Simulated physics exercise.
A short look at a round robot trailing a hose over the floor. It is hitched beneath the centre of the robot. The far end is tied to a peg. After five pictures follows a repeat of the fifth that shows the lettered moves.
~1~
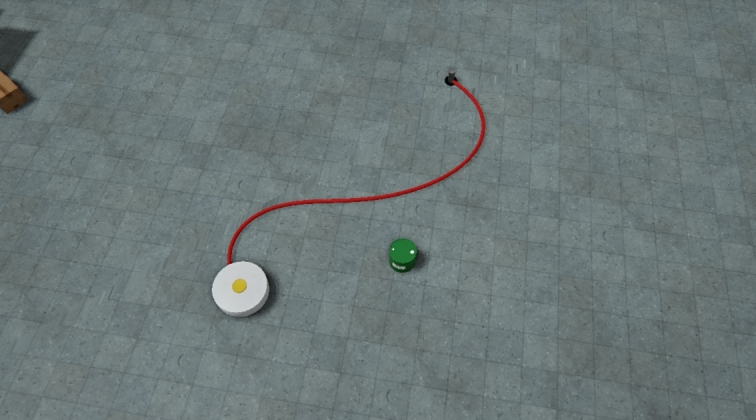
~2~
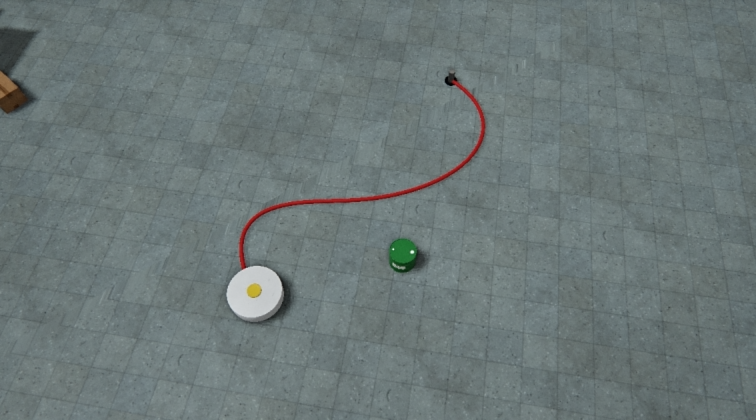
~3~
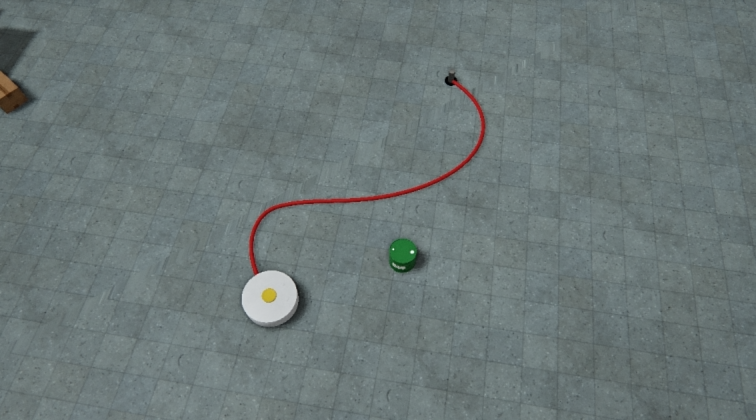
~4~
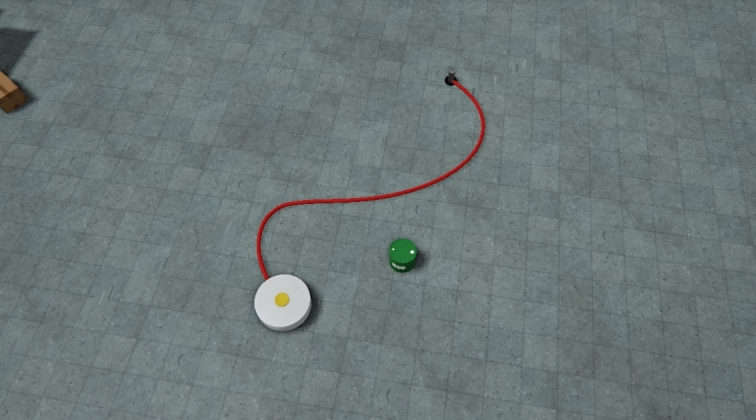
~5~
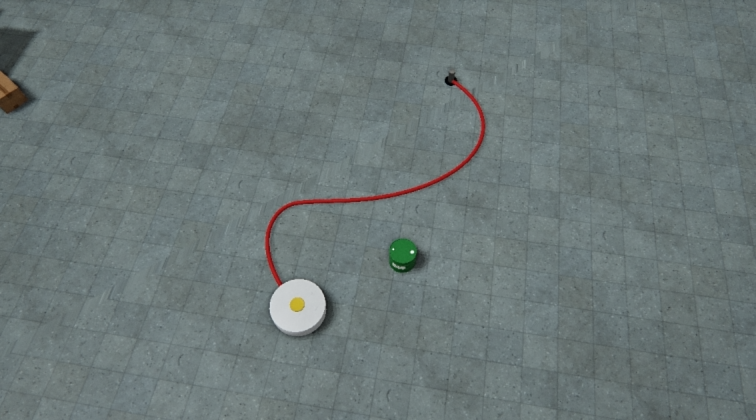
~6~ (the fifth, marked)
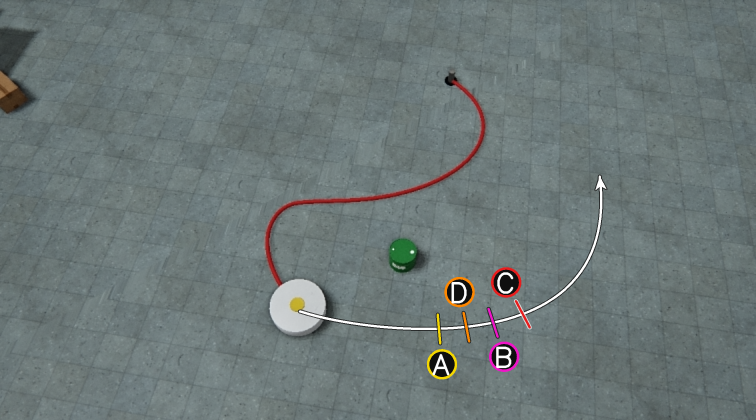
In this clip, a round white robot with a yellow centre, trailing a curved red hose tied to a peg, slides a short way right and slightly down the grey tiled floor while a green pot stays still.
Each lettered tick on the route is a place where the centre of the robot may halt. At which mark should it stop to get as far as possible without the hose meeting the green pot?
No farther than B.
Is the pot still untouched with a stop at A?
For that mark, yes.
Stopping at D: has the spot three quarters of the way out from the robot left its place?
By then, no.
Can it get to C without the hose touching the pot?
For that mark, no.
On the copy, A at (439, 329); B at (493, 323); C at (523, 314); D at (466, 327); the route from (300, 311) via (515, 317) to (600, 177).
On B. First, robot (365, 322), middle of the hose (390, 197).
Then, robot (435, 326), middle of the hose (390, 197).
Finally, robot (495, 319), middle of the hose (390, 197); nothing has been touched.
By contrast, A is safe but short; C brings the hose against the pot; D is safe but short.
